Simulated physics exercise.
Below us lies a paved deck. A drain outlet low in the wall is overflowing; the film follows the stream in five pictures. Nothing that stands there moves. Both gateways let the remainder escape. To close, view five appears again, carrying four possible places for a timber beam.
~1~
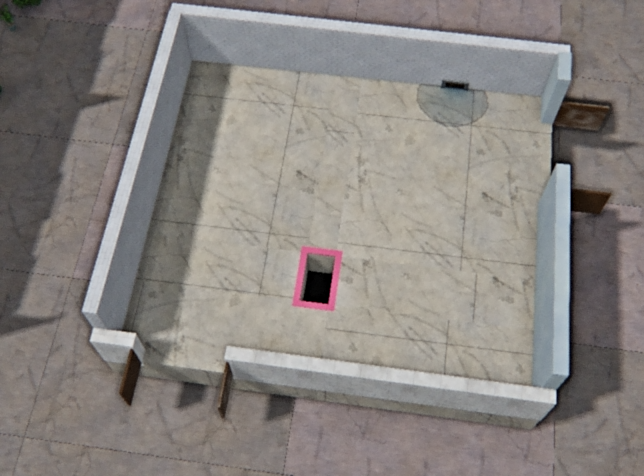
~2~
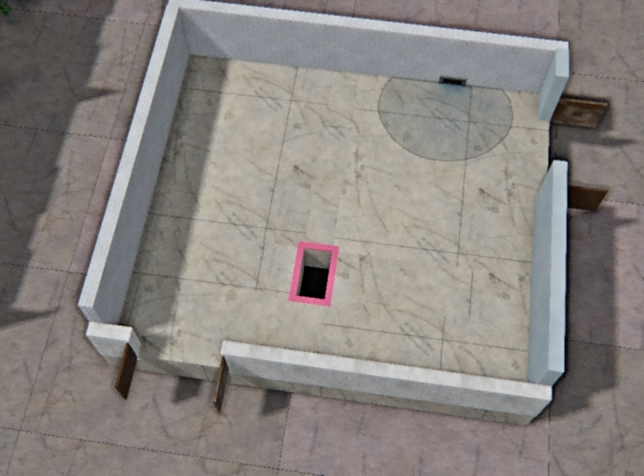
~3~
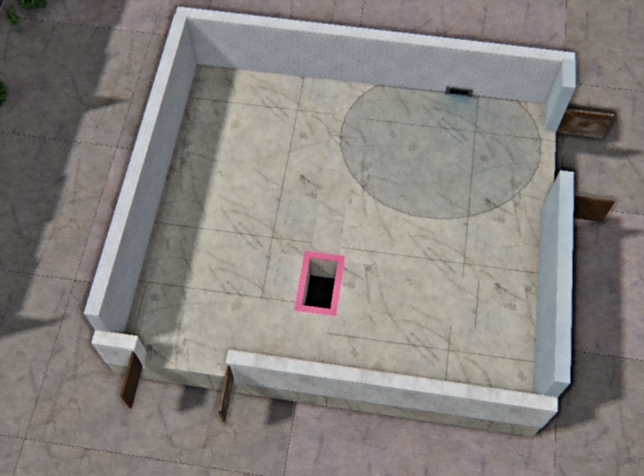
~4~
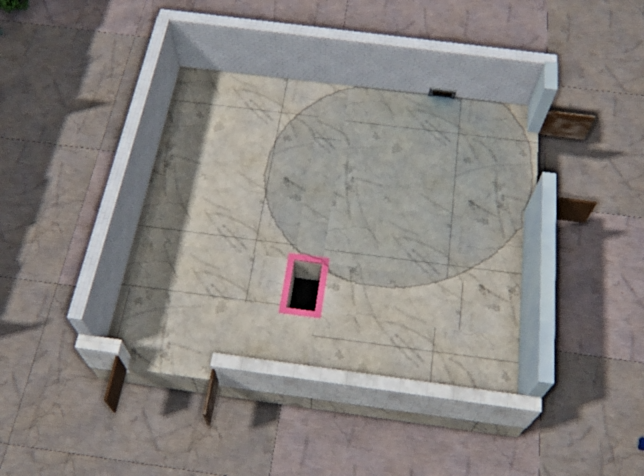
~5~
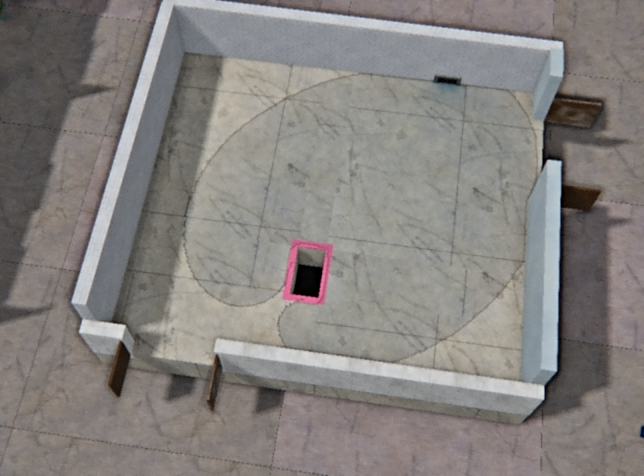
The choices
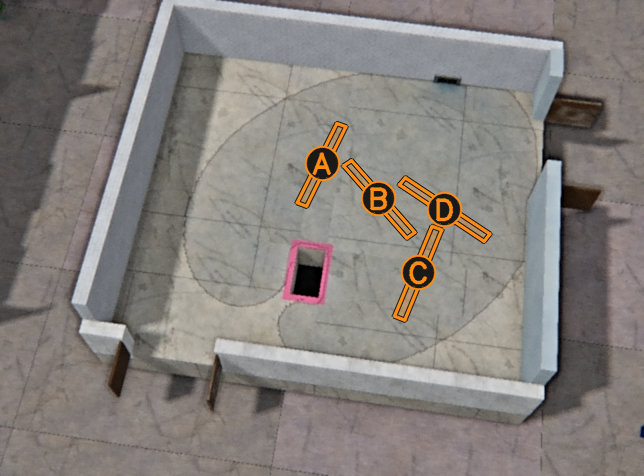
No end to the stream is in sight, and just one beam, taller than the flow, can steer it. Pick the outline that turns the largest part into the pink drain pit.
Choose A.
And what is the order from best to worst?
Best to worst: A, C, D, B.
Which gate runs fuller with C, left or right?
The left gate.
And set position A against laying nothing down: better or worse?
It is better.
On the marked copy, A from (301, 204) to (341, 125); B from (347, 163) to (410, 235); C from (399, 318) to (436, 228); D from (402, 181) to (487, 237).
Choosing A, about 36 % of the stream runs into the pink drain pit, about 64 % out by the gates.
Choosing B, about 3 % of the stream runs into the pink drain pit, about 97 % out by the gates.
Choosing C, about 24 % of the stream runs into the pink drain pit, about 75 % out by the gates.
Choosing D, about 15 % of the stream runs into the pink drain pit, about 85 % out by the gates.
